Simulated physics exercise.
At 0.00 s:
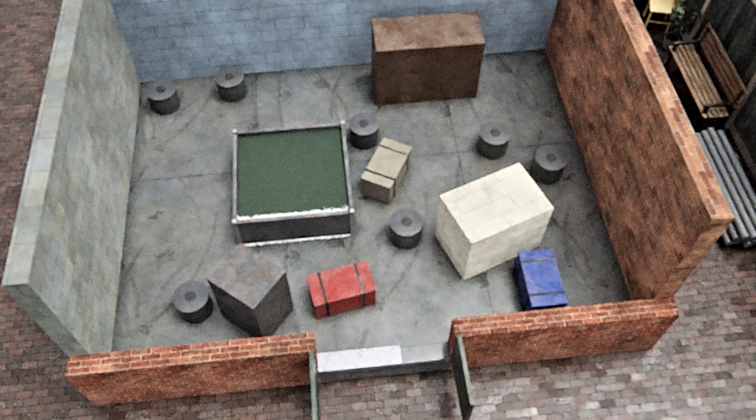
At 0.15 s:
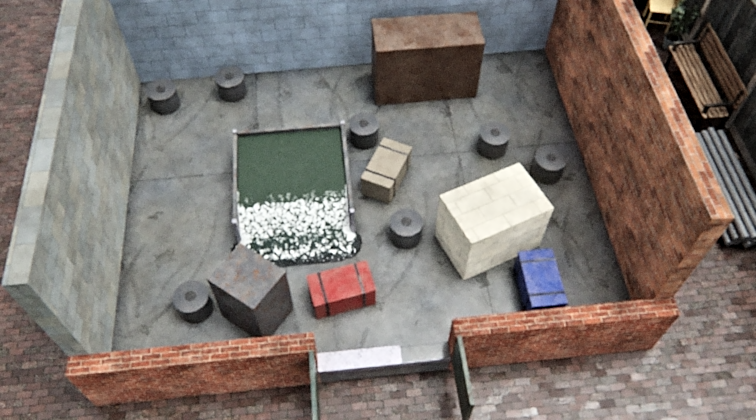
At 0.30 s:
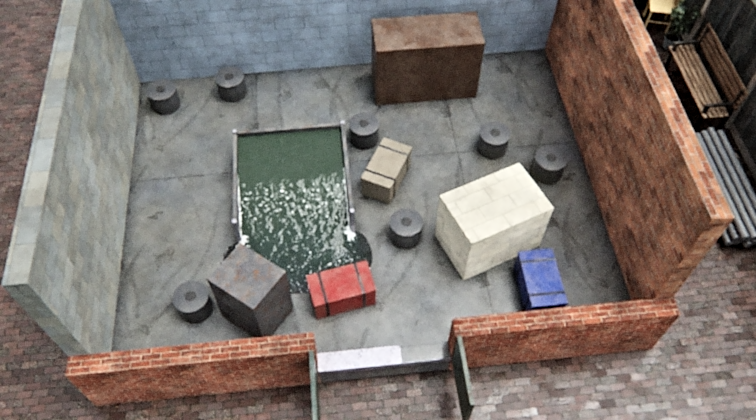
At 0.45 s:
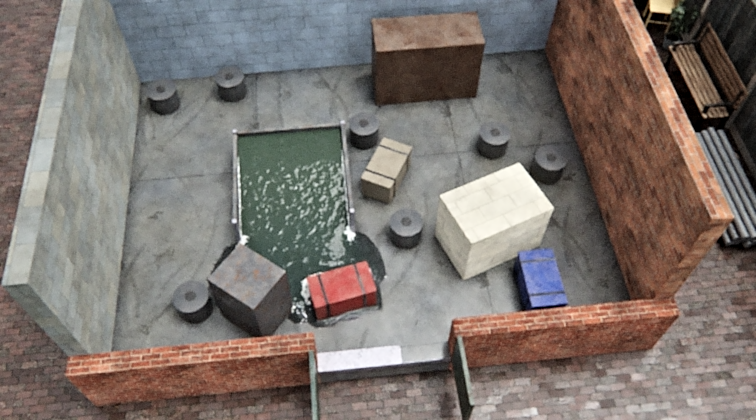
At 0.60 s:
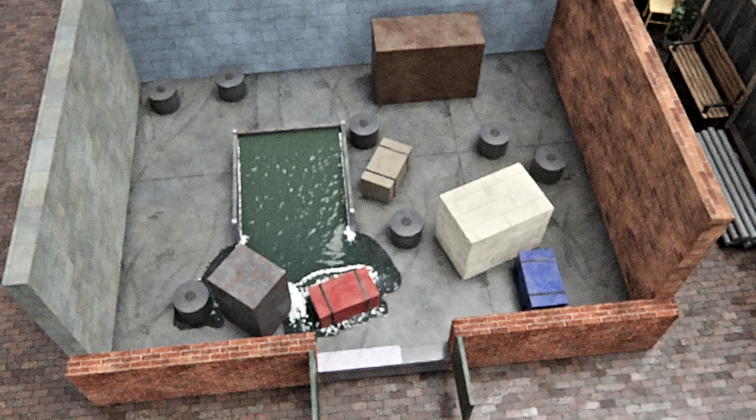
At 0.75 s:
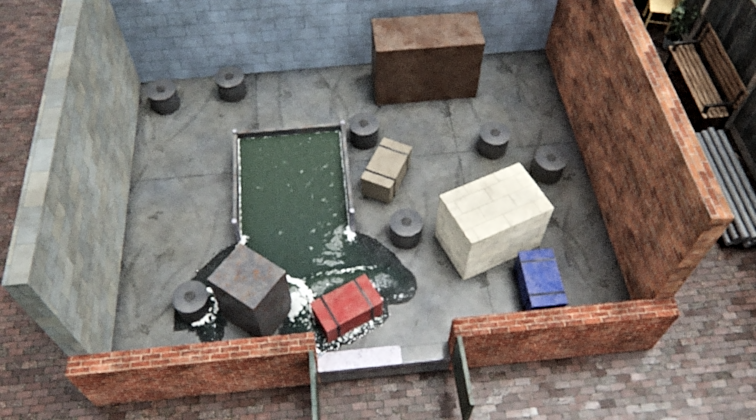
Water bursts from the front of the green tank, spreads around the crates and shifts the red trunk.
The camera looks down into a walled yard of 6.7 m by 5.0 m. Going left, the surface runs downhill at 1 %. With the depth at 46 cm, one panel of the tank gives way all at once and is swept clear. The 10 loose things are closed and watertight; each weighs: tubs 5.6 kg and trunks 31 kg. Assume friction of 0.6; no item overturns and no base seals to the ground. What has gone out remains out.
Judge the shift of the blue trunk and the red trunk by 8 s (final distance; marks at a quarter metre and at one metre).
At the end, the blue trunk is left in its spot; the red trunk is relocated far.
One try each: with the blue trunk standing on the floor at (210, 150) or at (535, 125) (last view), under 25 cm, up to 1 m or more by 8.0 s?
Outcomes in order: It sits still; it sits still.
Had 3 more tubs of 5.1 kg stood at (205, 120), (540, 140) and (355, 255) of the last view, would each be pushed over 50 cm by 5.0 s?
Answers, first to last: Not exceeding, not exceeding, exceeding.
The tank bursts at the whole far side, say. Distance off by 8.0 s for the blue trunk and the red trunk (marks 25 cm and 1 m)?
Log: Blue trunk negligible displacement; red trunk negligible displacement.
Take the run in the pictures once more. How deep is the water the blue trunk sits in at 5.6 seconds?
I'd say around 4 cm.
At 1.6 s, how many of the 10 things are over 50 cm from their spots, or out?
That would be 2.
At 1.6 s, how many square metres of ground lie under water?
Somewhere about 9.5 m2, give or take.
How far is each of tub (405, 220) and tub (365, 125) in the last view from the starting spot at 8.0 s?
Lab note - net shifts in turn: 0 cm; 0 cm.
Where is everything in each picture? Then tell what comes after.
The first frame shows the blue trunk at (543, 277), on the bottom; the red trunk at (341, 283) rests on the ground; water covers 2.2 m2; 0 of 10 have shifted.
The second frame shows the blue trunk at (543, 277) rests on the ground; the red trunk at (341, 283) rests on the ground; water covers 2.9 m2; 0 of 10 have shifted.
The third frame shows the blue trunk at (543, 277), on the bottom; the red trunk at (341, 283) rests on the ground; water covers 3.7 m2; 0 of 10 have shifted.
The fourth frame shows the blue trunk at (543, 277), on the bottom; the red trunk at (341, 284), on the bottom; water covers 4.1 m2; 0 of 10 have shifted.
The fifth frame shows the blue trunk at (543, 277), on the bottom; the red trunk at (344, 291), on the bottom, 12 cm from its start; water covers 4.6 m2; 1 of 10 have shifted.
The sixth frame shows the blue trunk at (543, 277) rests on the ground; the red trunk at (347, 302) rests on the ground, 28 cm from its start; water covers 5.2 m2; 1 of 10 have shifted.
After 1.6 s the blue trunk is near (543, 277), 0.0 m from its start, aground; the red trunk has gone out; 1 of 10 are out; 0 afloat.
After 3.6 s the blue trunk is near (543, 277), 0.0 m from its start, aground; the red trunk has gone out; 1 of 10 are out; 1 afloat.
After 5.6 s the blue trunk is near (543, 277), 0.0 m from its start, aground; the red trunk has gone out; 1 of 10 are out; 1 afloat.
After 8.0 s the blue trunk is near (543, 277), 0.0 m from its start, aground; the red trunk has gone out; 1 of 10 are out; 2 afloat.
